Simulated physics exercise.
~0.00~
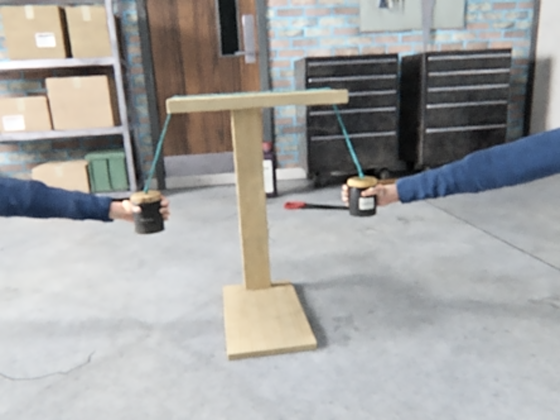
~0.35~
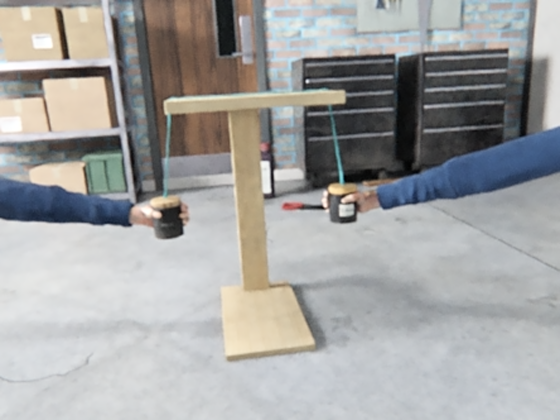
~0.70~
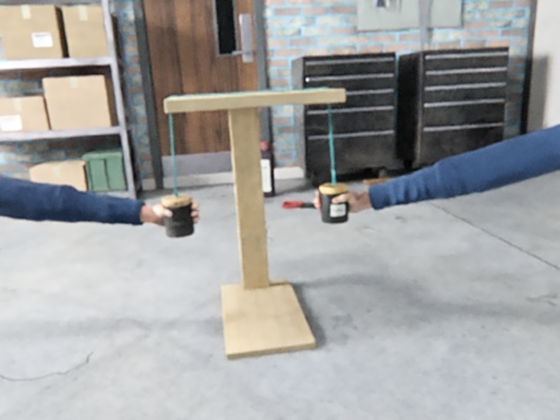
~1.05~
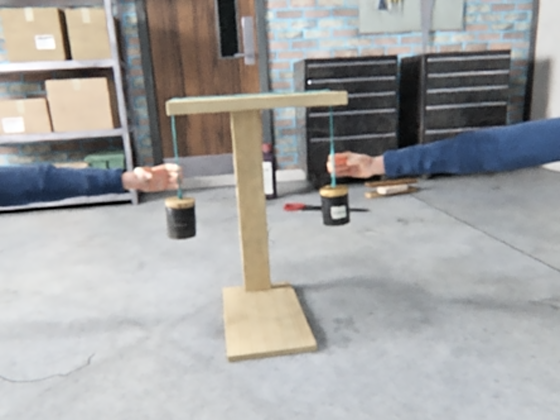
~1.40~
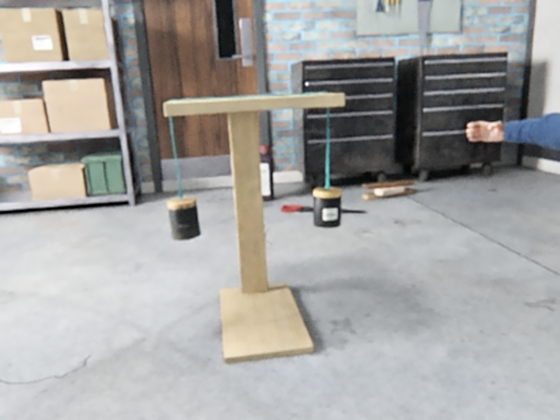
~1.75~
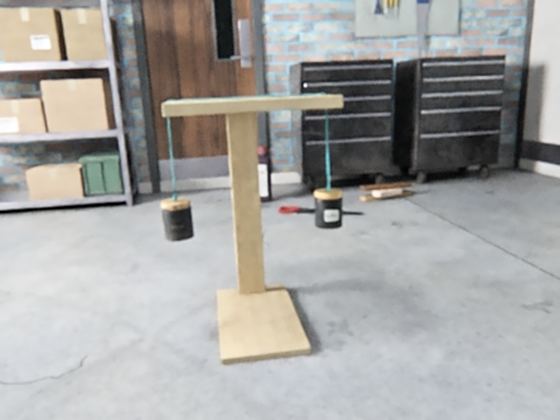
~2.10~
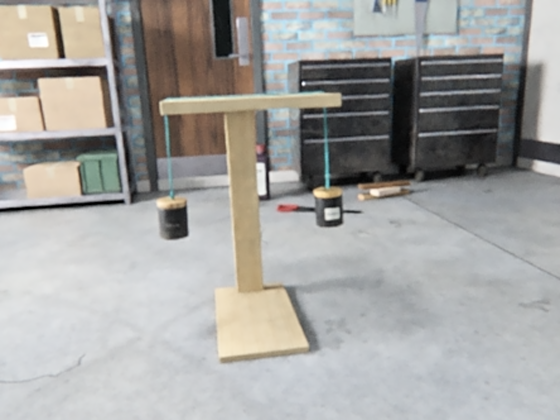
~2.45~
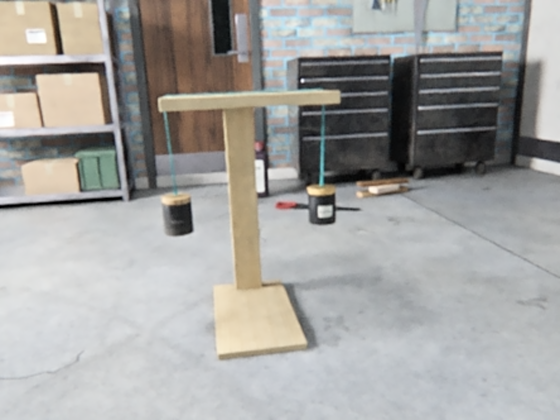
At first, two hands hold a pair of dark jars with wooden lids out to either side of a narrow wooden stand, each jar tied to a green ribbon that runs over the top. The hands bring the jars inward until both ribbon ends hang nearly straight. Then the fingers open and the arms draw back out of view, the right one last. Left alone, the jars sway slightly while the view drifts a little. Neither side climbs or drops, and at the end both jars still hang upright, the left slightly lower than the right.
